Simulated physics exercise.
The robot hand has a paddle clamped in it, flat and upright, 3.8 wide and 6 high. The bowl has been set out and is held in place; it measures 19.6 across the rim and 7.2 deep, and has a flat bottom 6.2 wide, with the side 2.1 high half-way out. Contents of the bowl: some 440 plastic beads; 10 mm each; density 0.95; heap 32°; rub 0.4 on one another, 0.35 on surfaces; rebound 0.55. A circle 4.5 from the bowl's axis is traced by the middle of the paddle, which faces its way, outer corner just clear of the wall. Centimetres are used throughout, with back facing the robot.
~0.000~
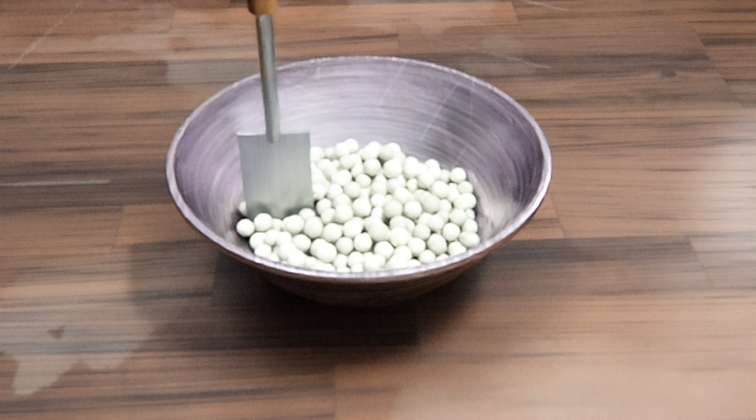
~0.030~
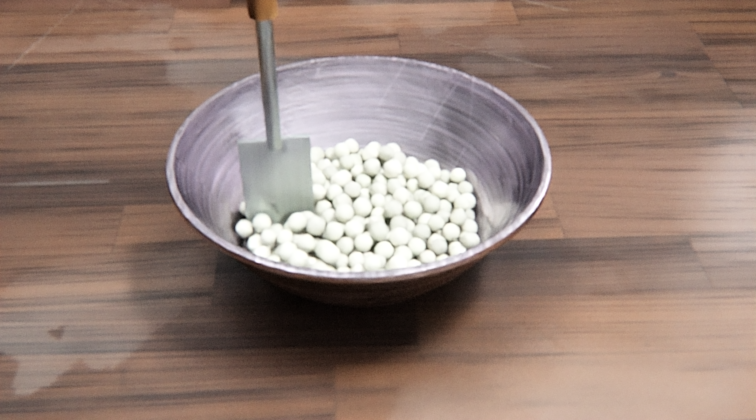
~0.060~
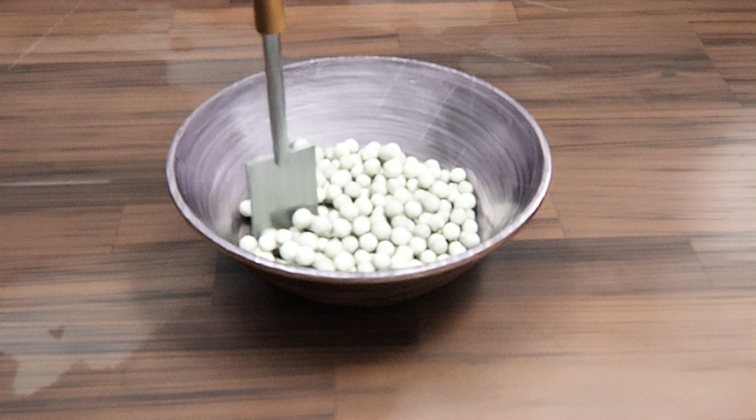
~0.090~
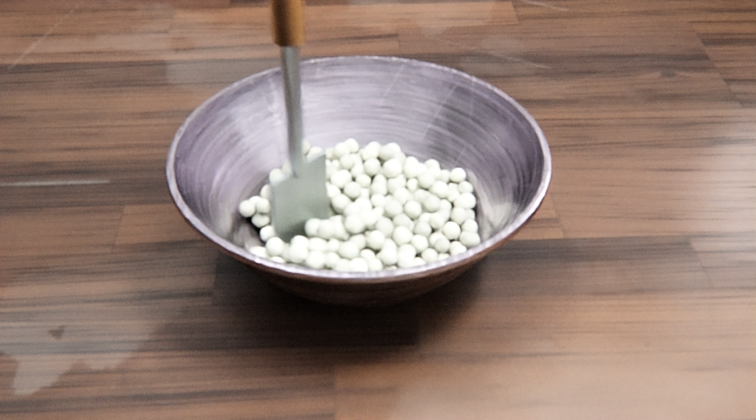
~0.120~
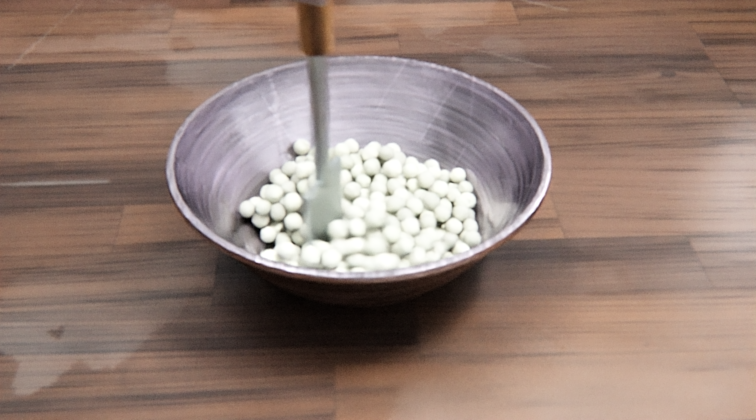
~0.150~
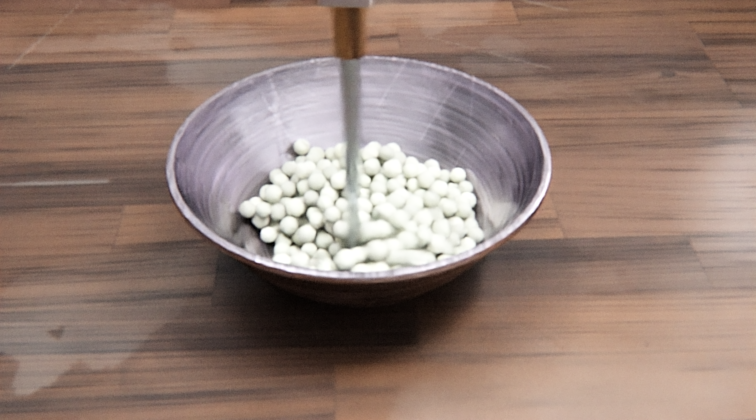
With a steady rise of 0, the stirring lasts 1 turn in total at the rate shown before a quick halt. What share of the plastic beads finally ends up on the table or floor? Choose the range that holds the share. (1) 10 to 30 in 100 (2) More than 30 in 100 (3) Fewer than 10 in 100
Fewer than 10 in 100.
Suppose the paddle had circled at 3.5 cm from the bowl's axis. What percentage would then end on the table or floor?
Then about 0 %.
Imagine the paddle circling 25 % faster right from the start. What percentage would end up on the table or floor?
In that case, close to 10 in a hundred.
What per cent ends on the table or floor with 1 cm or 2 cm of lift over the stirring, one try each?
First try about 0 per cent, second about 0 per cent.
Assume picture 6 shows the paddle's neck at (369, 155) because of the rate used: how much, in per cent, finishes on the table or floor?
Around 5 in a hundred.
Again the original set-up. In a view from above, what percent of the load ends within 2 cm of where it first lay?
About 25 percent.
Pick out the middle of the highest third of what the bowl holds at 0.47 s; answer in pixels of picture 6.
Around (303, 141).
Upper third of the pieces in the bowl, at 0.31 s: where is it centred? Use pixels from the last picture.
The top third is centred near (446, 162) in the last picture.
After 0.31 s, 189° round, highest piece 8 above the table; 437 in the bowl, 1 in flight or on the tool.
After 0.47 s, 294° round, highest piece 8 above the table; 432 in the bowl, 2 on the table or floor, 4 in flight or on the tool.
After 0.76 s, 0° round, highest piece 6 above the table; 431 in the bowl, 7 on the table or floor.
After 1.46 s, 0° round, highest piece 6 above the table; 431 in the bowl, 7 on the table or floor.
At rest, 431 in the bowl, 7 on the table or floor. That is 2 % on the table or floor.
